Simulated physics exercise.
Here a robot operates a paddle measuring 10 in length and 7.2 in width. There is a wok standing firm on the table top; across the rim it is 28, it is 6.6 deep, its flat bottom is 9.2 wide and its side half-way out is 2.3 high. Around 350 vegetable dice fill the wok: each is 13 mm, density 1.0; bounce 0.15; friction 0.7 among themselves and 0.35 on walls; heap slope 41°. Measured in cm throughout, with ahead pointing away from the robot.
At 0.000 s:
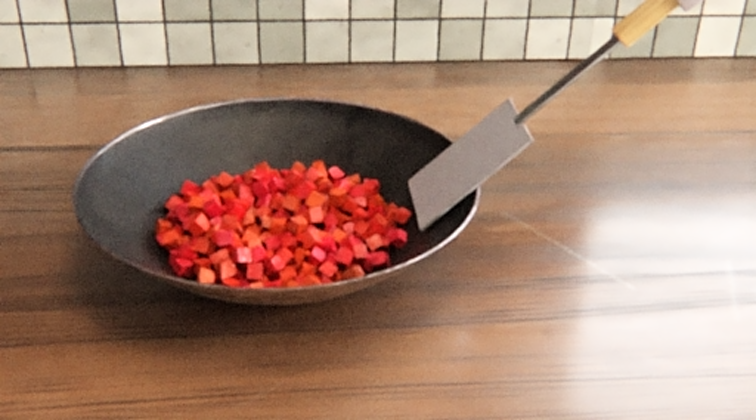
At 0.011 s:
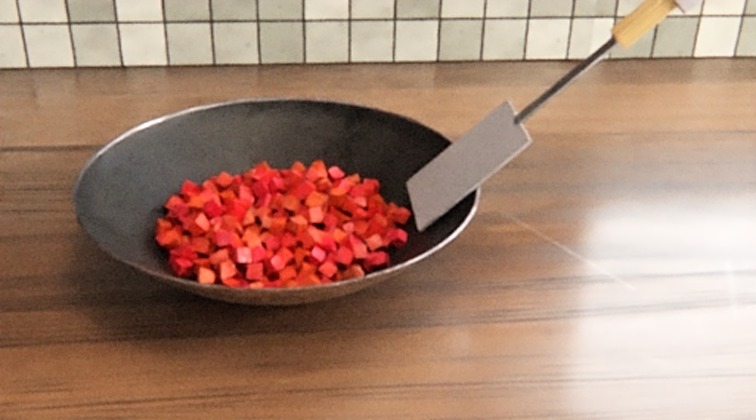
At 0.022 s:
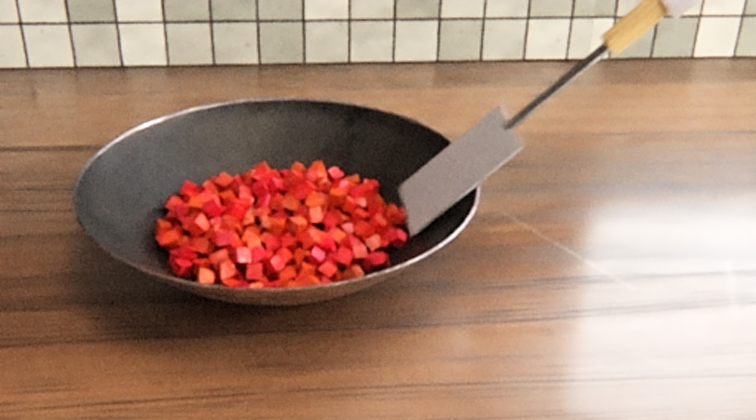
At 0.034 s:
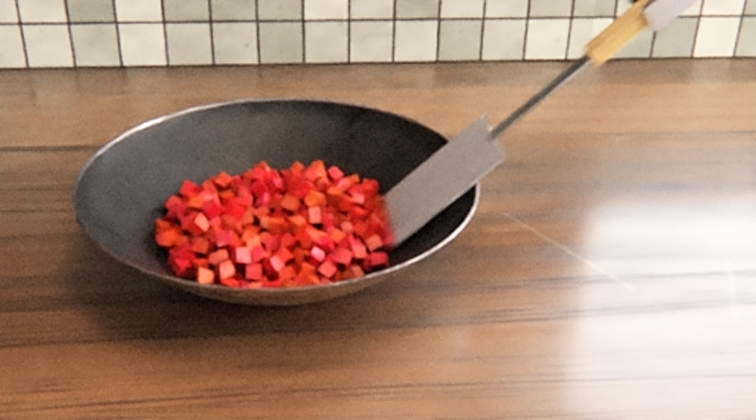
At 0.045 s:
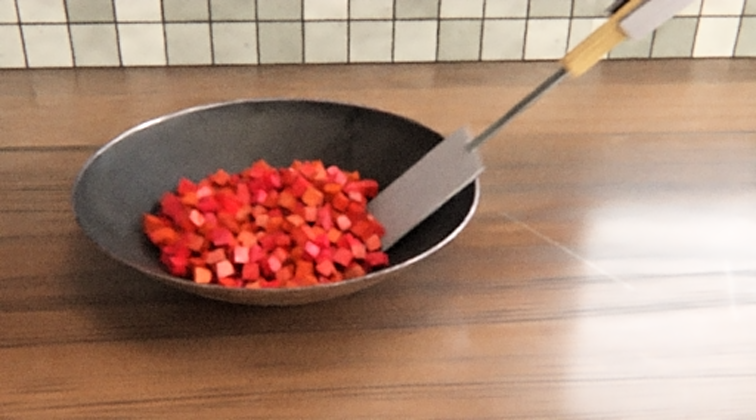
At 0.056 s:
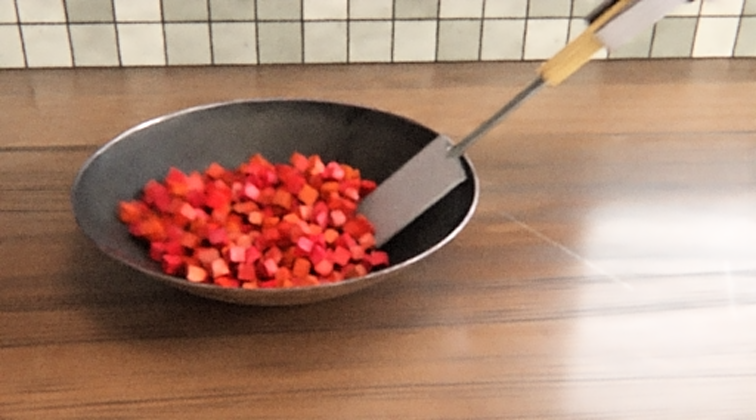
A metal paddle slides down into a dark wok and pushes red vegetable dice left.
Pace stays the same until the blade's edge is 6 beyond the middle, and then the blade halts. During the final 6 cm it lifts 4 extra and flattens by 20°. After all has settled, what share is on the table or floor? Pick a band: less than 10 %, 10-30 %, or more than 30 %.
It falls in the band 10-30 %.
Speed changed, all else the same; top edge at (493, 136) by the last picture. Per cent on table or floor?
Roughly 0 per cent.
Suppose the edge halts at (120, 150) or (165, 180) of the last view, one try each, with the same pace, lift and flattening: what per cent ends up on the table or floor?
First try roughly 55 percent, second roughly 45 percent.
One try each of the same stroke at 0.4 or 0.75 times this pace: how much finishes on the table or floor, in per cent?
Estimates, in order: 5 % and 15 %.
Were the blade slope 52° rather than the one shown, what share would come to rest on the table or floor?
Around 30 in a hundred.
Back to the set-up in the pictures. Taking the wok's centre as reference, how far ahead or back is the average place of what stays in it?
Forward offset: Roughly 4.0 cm.
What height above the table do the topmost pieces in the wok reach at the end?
Height at rest: Roughly 7.0 cm.
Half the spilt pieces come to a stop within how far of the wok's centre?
About 30 cm out from the centre.
After 0.08 s, sloping 43°, highest piece 8 above the table; 351 in the wok.
After 0.11 s, sloping 37°, highest piece 11 above the table; 343 in the wok, 8 on the blade or in flight.
After 0.32 s, sloping 23°, highest piece 10 above the table; 272 in the wok, 37 on the table or floor, 42 on the blade or in flight.
After 1.37 s, sloping 23°, highest piece 7 above the table; 272 in the wok, 79 on the table or floor.
At rest, 272 in the wok, 79 on the table or floor. That is 23 % on the table or floor.
